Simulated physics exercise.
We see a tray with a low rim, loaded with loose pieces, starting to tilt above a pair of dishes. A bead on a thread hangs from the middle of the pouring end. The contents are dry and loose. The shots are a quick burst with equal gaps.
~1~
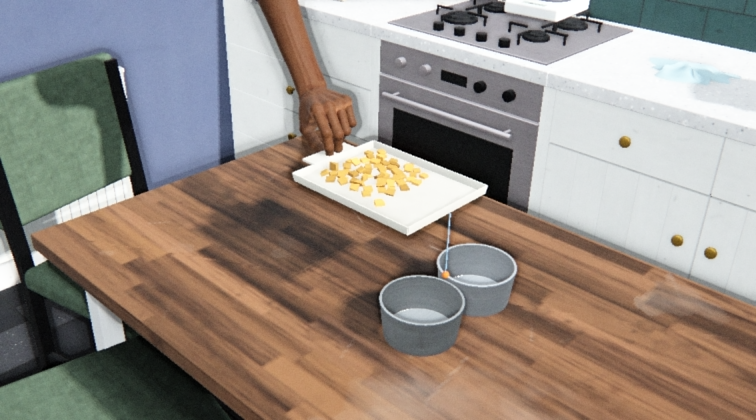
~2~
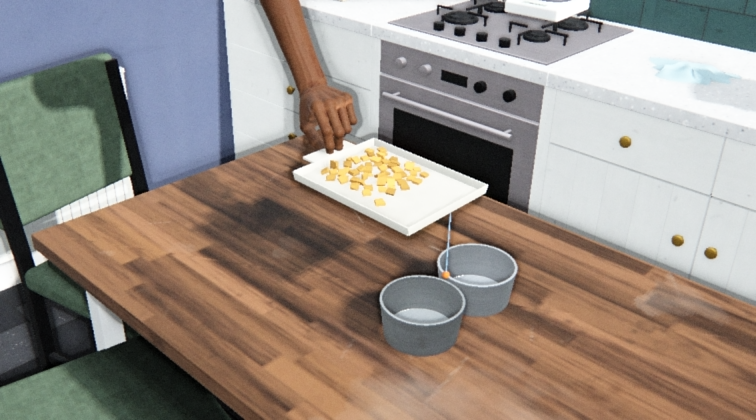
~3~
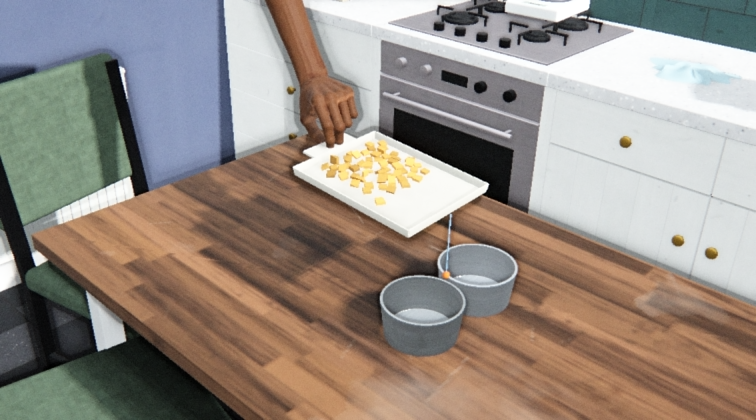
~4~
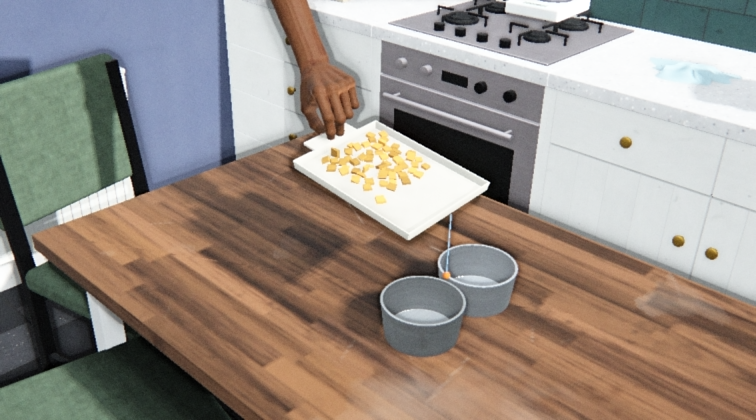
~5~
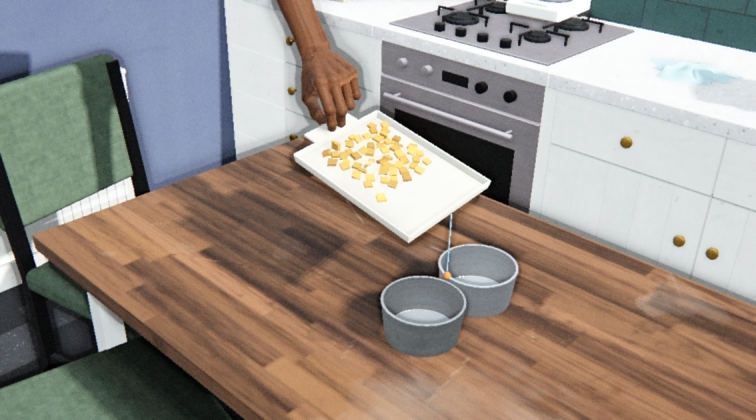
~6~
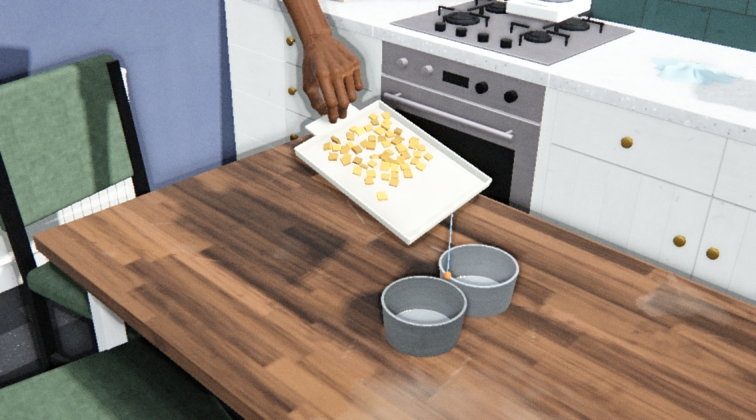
A brown hand at the far end of a white, low-rimmed tray slowly raises that end, tilting the tray toward the viewer and slightly down at its near left corner, while the small golden squares on it keep their places. Below sit two empty grey dishes and a small orange bead on a thread, on a brown wooden table. The unmoving, raised view shows a kitchen with green chairs at left and a steel oven among white cupboards behind.
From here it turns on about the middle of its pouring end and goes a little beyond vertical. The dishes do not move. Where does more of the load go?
More goes to the left dish.
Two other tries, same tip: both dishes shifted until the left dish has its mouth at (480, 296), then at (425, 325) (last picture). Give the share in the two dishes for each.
Near 10 % and 70 %.
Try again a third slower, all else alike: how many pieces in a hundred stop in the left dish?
Close to 100 per cent.
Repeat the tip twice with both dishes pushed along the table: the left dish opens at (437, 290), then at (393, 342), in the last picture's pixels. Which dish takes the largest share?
One: The dish on the left. Two: The dish on the right.
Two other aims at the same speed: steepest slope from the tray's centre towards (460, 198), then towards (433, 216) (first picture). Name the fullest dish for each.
At the first place right, at the second the left-hand dish.
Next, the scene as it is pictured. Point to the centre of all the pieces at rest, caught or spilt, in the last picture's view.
At about (419, 334).
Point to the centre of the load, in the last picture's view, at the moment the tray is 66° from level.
Close to (412, 220).
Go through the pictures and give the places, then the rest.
Corners of the pouring end (408, 227) and (485, 186), level; middle of the load (379, 176), cereal squares; left dish (453, 330); right dish (507, 293); bead on its thread (445, 275), in the first frame.
Corners of the pouring end (408, 227) and (486, 185), level; middle of the load (380, 175), in the second frame.
Corners of the pouring end (409, 229) and (486, 184), tipped barely, lowest at the left corner; middle of the load (380, 172), in the third frame.
Corners of the pouring end (409, 233) and (487, 182), tipped a little, lowest at the left corner; middle of the load (381, 166), in the fourth frame.
Corners of the pouring end (409, 235) and (488, 181), tipped a little, lowest at the left corner; middle of the load (382, 161), in the fifth frame.
Corners of the pouring end (410, 238) and (490, 179), tipped clearly, lowest at the left corner; middle of the load (383, 156); left dish (455, 331); right dish (509, 293), in the sixth frame.
Just after the last frame, tray tipped steeply; almost all on the tray; about a tenth in the air.
A moment on, tray tipped past a quarter turn; roughly a quarter on the tray; roughly a third in the left dish; about a tenth outside both; roughly a quarter in the air.
Further on, tray tipped past a quarter turn; the larger part in the left dish; roughly a quarter outside both.
When it is over, tray tipped past a quarter turn; the larger part in the left dish; not one in the right dish; roughly a quarter outside both.
